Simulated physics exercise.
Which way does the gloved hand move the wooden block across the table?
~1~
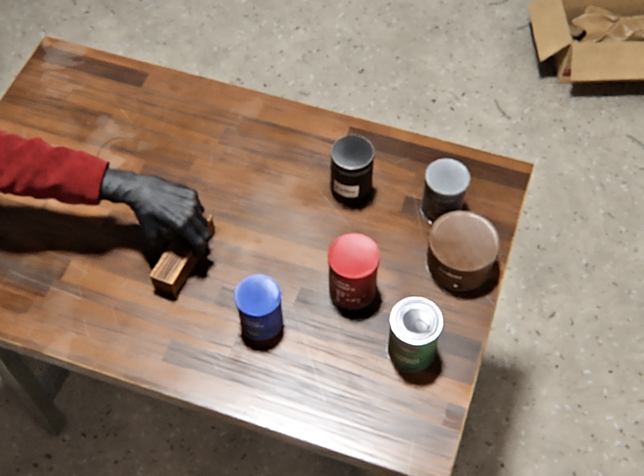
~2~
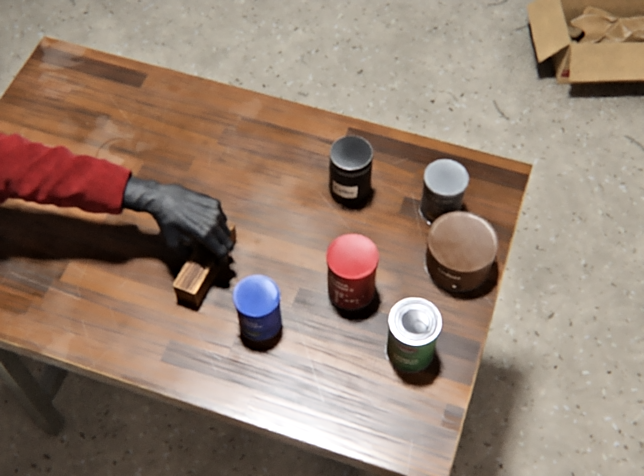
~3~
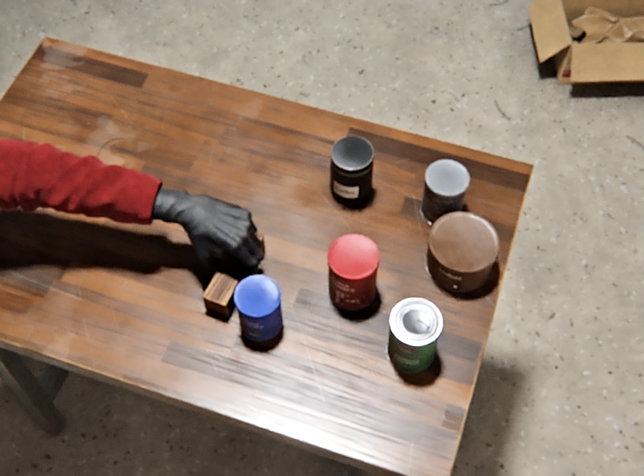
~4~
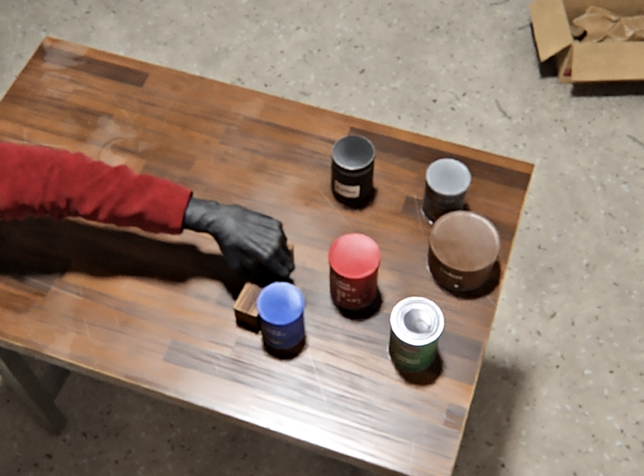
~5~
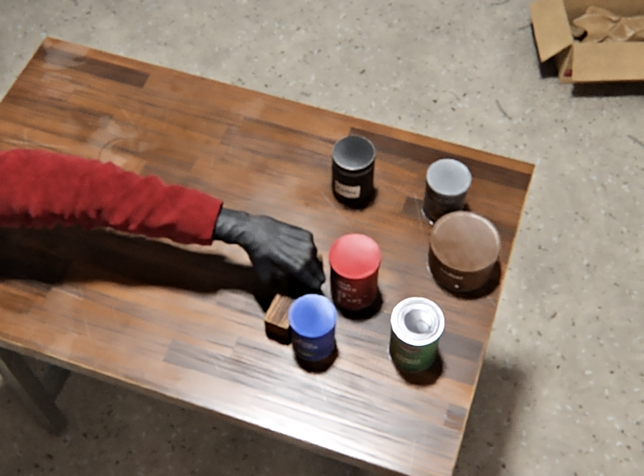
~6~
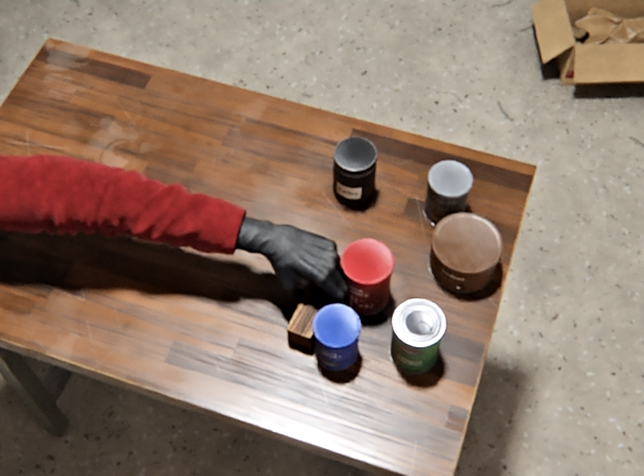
The hand moves the block to the right, angling slightly toward the front edge of the table.
